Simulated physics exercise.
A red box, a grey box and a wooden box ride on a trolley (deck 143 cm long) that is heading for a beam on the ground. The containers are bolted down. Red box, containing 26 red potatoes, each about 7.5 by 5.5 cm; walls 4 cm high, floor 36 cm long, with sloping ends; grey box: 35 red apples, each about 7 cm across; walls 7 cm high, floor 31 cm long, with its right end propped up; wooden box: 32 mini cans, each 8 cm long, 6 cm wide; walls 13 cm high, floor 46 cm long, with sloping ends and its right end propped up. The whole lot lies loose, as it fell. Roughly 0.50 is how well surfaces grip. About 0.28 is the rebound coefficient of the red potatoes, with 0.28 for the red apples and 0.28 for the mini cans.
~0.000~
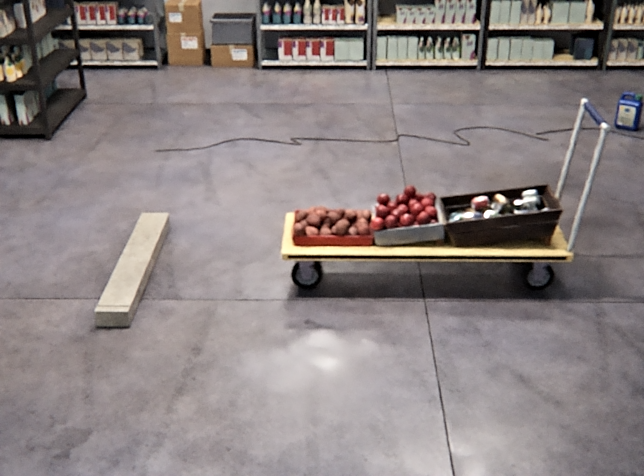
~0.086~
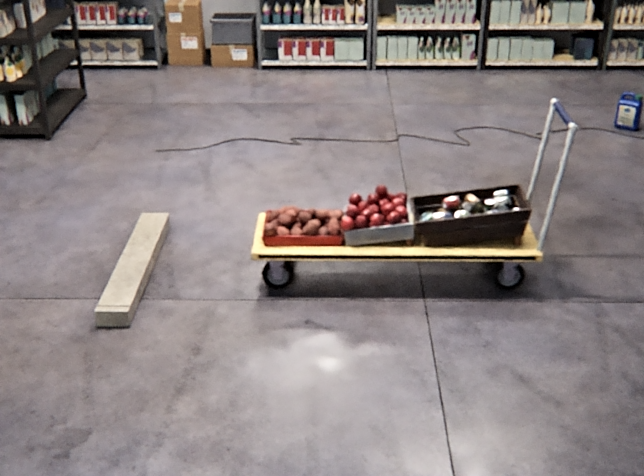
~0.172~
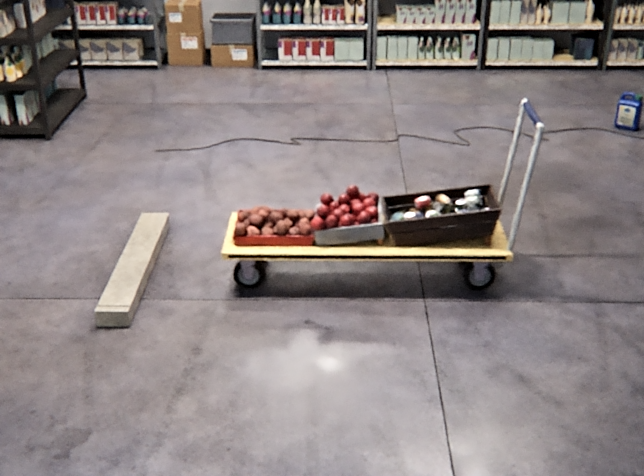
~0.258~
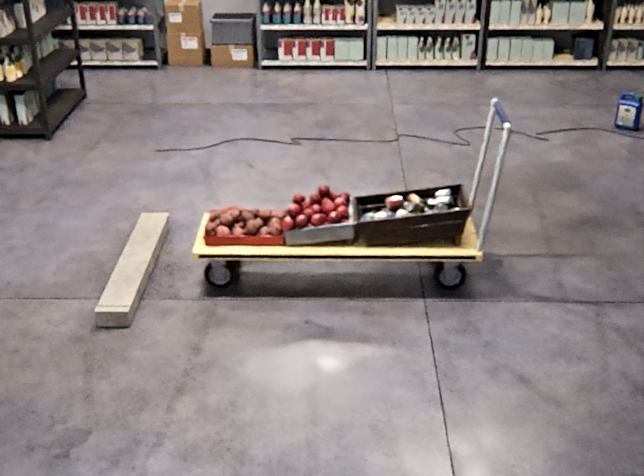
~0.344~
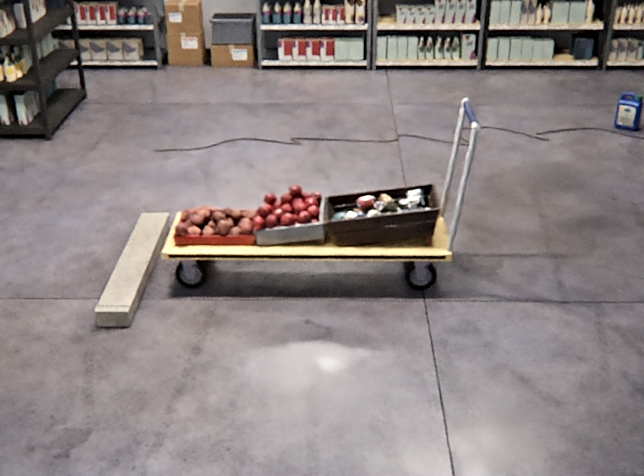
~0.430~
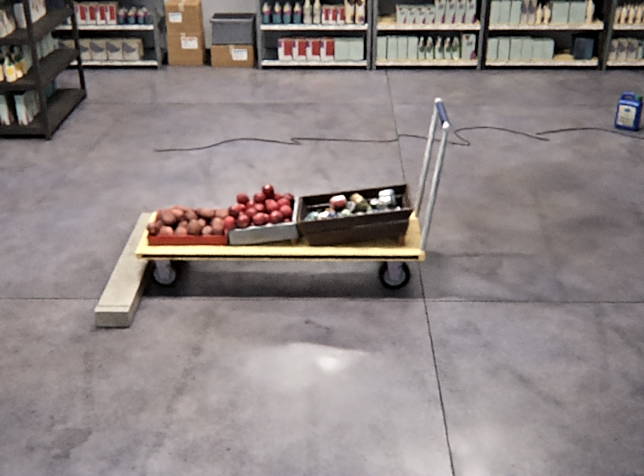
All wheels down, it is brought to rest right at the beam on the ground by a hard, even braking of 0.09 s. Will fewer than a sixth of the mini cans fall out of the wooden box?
Yes, I expect the share that escapes to fall short of a sixth.
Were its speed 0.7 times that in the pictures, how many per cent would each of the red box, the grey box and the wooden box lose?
Then the red box sheds 10 per cent, the grey box 20 per cent, and the wooden box 0 per cent.
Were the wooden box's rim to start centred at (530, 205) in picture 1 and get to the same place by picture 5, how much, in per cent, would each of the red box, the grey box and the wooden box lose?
In that case you'd see red box at 30, grey box at 40 and wooden box at 0 percent.
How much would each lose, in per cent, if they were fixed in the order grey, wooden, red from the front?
Red box 20 %, grey box 30 %, wooden box 0 %.
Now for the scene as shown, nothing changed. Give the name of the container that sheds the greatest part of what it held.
Result: Grey box.
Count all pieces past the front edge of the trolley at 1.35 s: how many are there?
Some 6 pieces.
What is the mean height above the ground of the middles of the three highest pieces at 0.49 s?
Close to 42 cm up.
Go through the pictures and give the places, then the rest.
In the first frame (we follow the rim corner now nearest the camera), wooden box at (560, 209); grey box at (440, 224); 75 cm still to roll; nothing out yet.
In the second frame, wooden box at (530, 209); grey box at (410, 223); 60 cm still to roll.
In the third frame, wooden box at (499, 209); grey box at (380, 223); 45 cm still to roll.
In the fourth frame, wooden box at (469, 209); grey box at (350, 223); 31 cm still to roll.
In the fifth frame, wooden box at (438, 208); grey box at (320, 223); 16 cm still to roll.
In the sixth frame, wooden box at (411, 208); grey box at (293, 223); stopping; nothing out yet.
After 0.49 s, 1 of 26 out of the red box, 3 of 35 out of the grey box and 0 of 32 out of the wooden box.
After 0.61 s, 3 of 26 out of the red box, 7 of 35 out of the grey box and 0 of 32 out of the wooden box.
After 0.84 s, 4 of 26 out of the red box, 9 of 35 out of the grey box and 0 of 32 out of the wooden box.
Outcome (at 1.35 s), 4 of 26 out of the red box, 10 of 35 out of the grey box and 0 of 32 out of the wooden box. Asked share, 0 of 32, 0 per cent.
